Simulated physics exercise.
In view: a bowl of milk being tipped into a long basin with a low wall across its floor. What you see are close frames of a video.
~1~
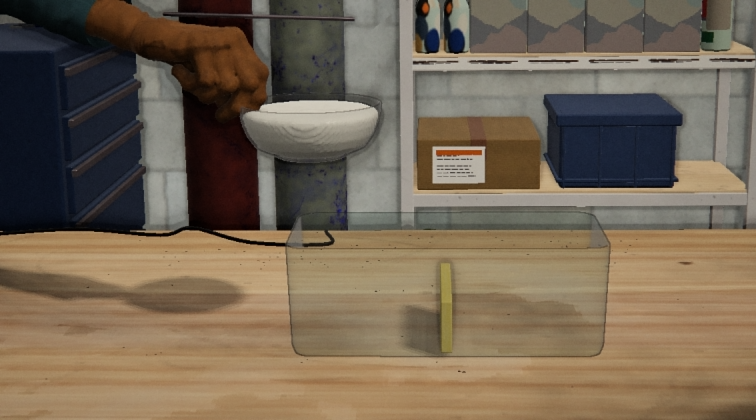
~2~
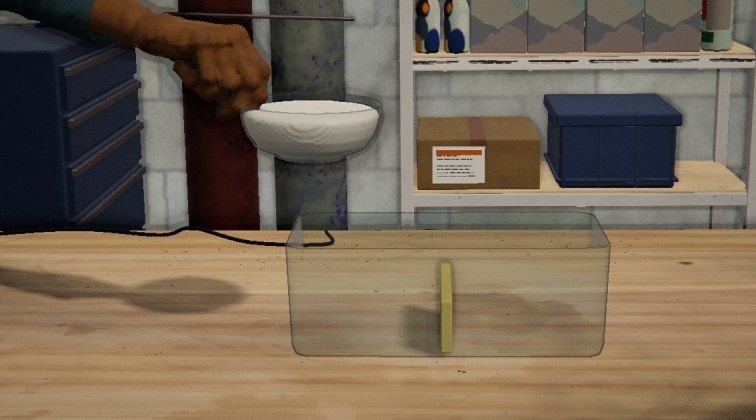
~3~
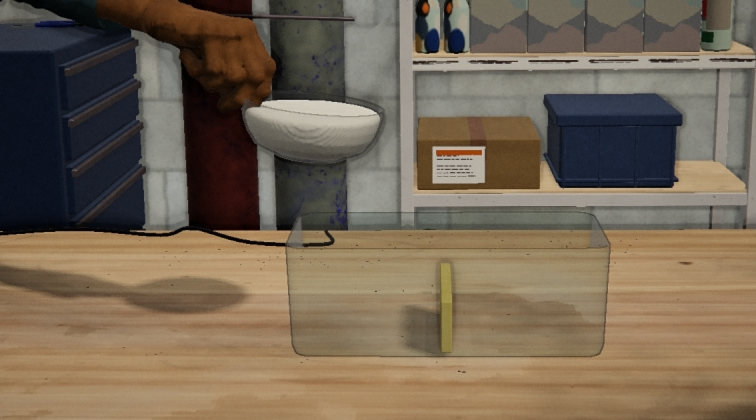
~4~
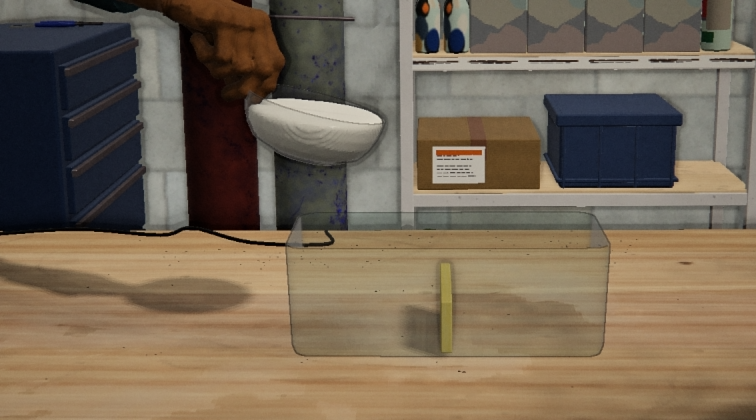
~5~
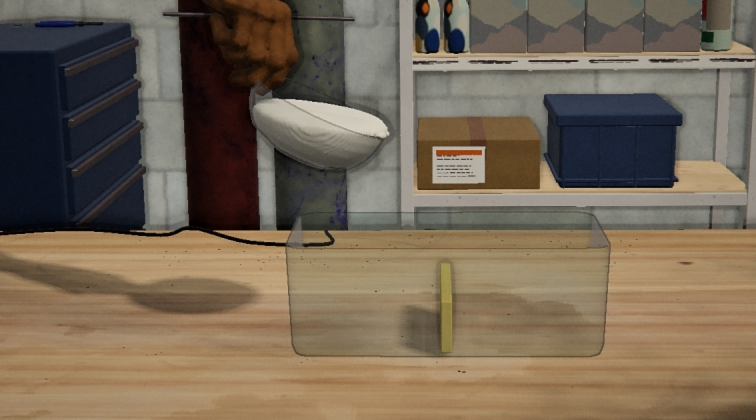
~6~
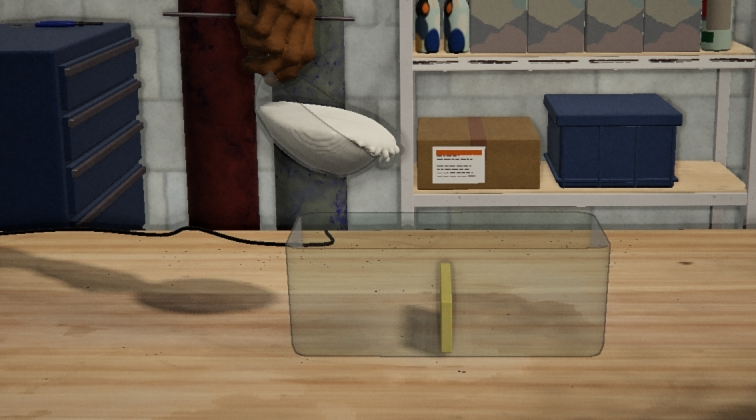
White bowl of milk tilting steadily to the right beneath a brown-gloved hand, milk starting to slip over its lower rim.
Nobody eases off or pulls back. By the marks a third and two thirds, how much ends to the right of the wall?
Short answer, the right side fails to reach a third.
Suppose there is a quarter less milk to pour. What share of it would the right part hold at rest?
Near 0 parts in a hundred.
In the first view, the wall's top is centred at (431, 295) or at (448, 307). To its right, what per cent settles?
It would come to roughly 35 per cent the first time and roughly 25 per cent the second.
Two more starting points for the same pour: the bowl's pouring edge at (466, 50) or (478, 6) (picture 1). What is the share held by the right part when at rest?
The first start yields 85 per cent, the second 80 per cent.
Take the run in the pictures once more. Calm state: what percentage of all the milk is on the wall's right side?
Something like 10 per cent, roughly.
A moment on, the bowl is tipped right over and 1 per cent is still to pour, 82 is left of the wall and 7 right of it.
Next, the bowl is tipped right over and 0 per cent is still to pour, 83 is left of the wall and 7 right of it.
Then the bowl is tipped right over and 0 per cent is still to pour, 86 is left of the wall and 9 right of it.
Later the bowl is tipped right over and 0 per cent is still to pour, 86 is left of the wall and 9 right of it.
At rest 86 per cent lies left of the wall, 9 right of it and 5 outside.
